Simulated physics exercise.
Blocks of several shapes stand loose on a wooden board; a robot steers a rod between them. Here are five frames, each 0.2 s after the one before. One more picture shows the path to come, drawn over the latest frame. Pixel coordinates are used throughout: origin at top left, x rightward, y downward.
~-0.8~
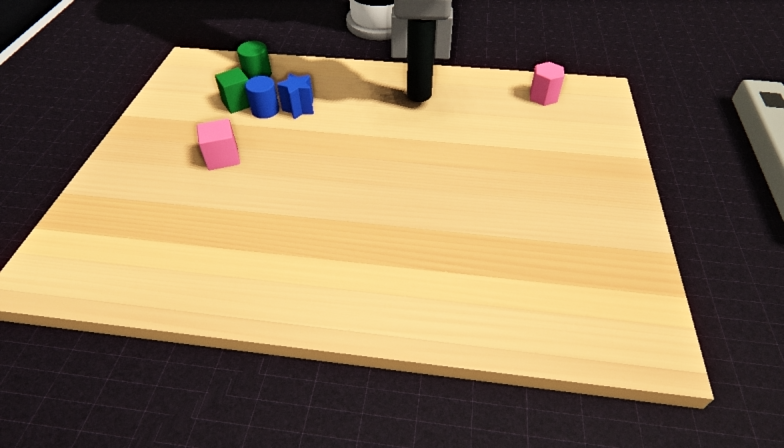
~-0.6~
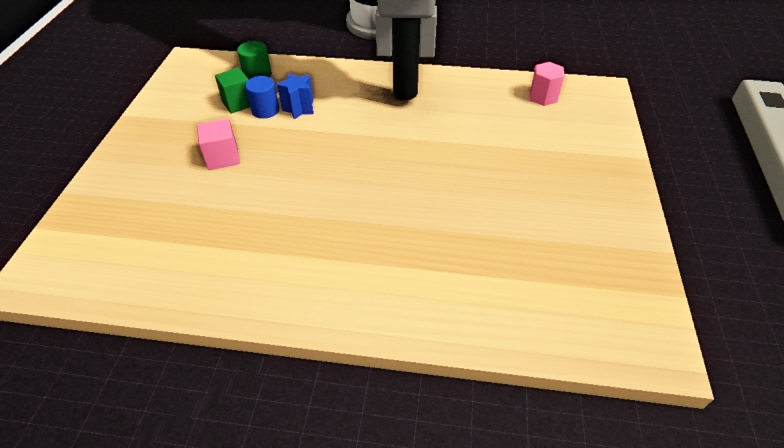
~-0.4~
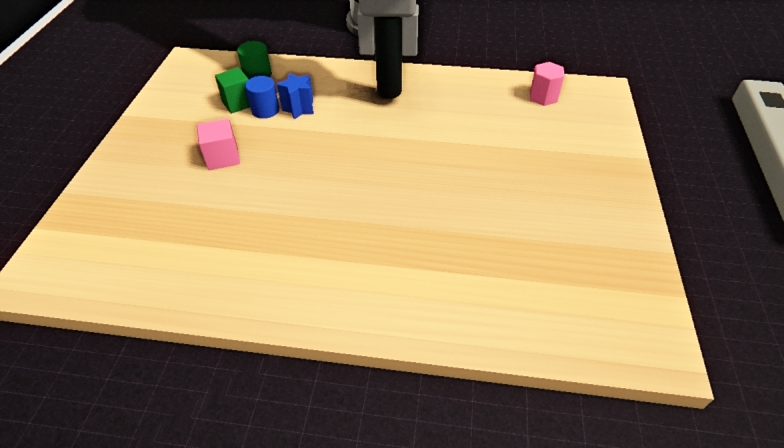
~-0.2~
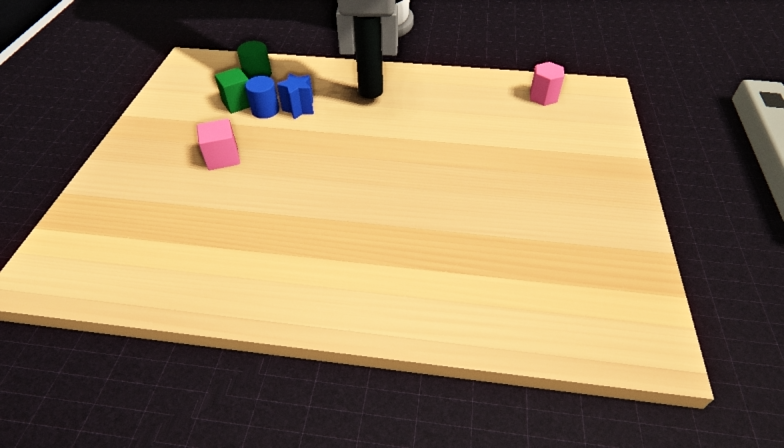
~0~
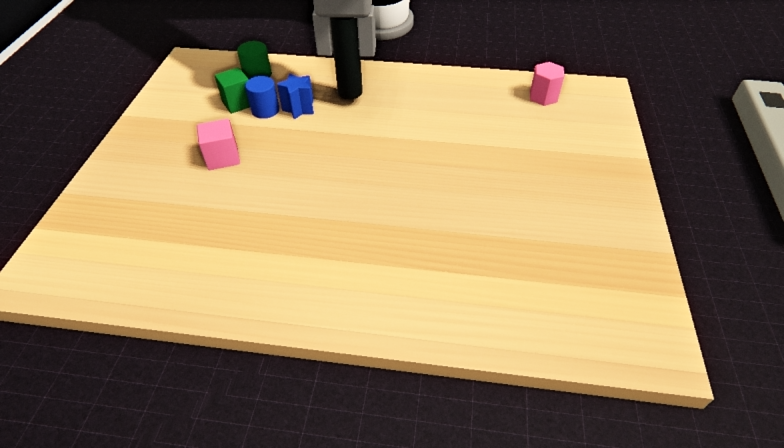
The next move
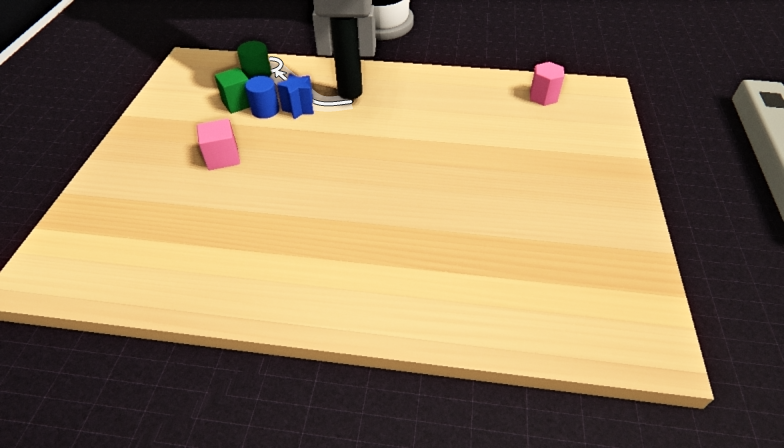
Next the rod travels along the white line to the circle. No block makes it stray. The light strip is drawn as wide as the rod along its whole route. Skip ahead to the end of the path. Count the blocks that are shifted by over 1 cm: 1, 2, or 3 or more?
That makes 2 blocks.
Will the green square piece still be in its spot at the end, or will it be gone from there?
It is still where it was.
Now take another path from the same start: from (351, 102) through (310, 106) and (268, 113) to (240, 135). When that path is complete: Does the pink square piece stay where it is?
That would be a yes.
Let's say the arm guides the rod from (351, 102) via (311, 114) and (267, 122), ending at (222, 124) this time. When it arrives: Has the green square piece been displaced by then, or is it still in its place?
The green square piece moves.
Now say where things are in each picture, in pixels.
Rod's lower end at (419, 95); green square piece at (231, 76); green round block at (252, 48); blue round block at (259, 83); blue star at (295, 82), in the first frame.
Rod at (405, 93); blocks still, in the second frame.
Rod at (389, 92); blocks still, in the third frame.
Rod at (371, 92); blocks still, in the fourth frame.
Rod at (350, 93); green square piece at (231, 76); green round block at (252, 48); blue round block at (259, 83); blue star at (295, 82), in the fifth frame.
Drawn move, from (351, 102) over (311, 100) and (289, 82) to (270, 65).
The first path, step by step. One third of the way, rod at (309, 91); blue star at (286, 82), turned 35° anticlockwise.
Two thirds of the way, rod at (287, 73); blue round block at (255, 85); blue star at (285, 80), turned 55° anticlockwise.
At the end, rod at (268, 56); green square piece still; green round block at (238, 44); blue round block at (255, 85); blue star at (285, 80), turned 55° anticlockwise.
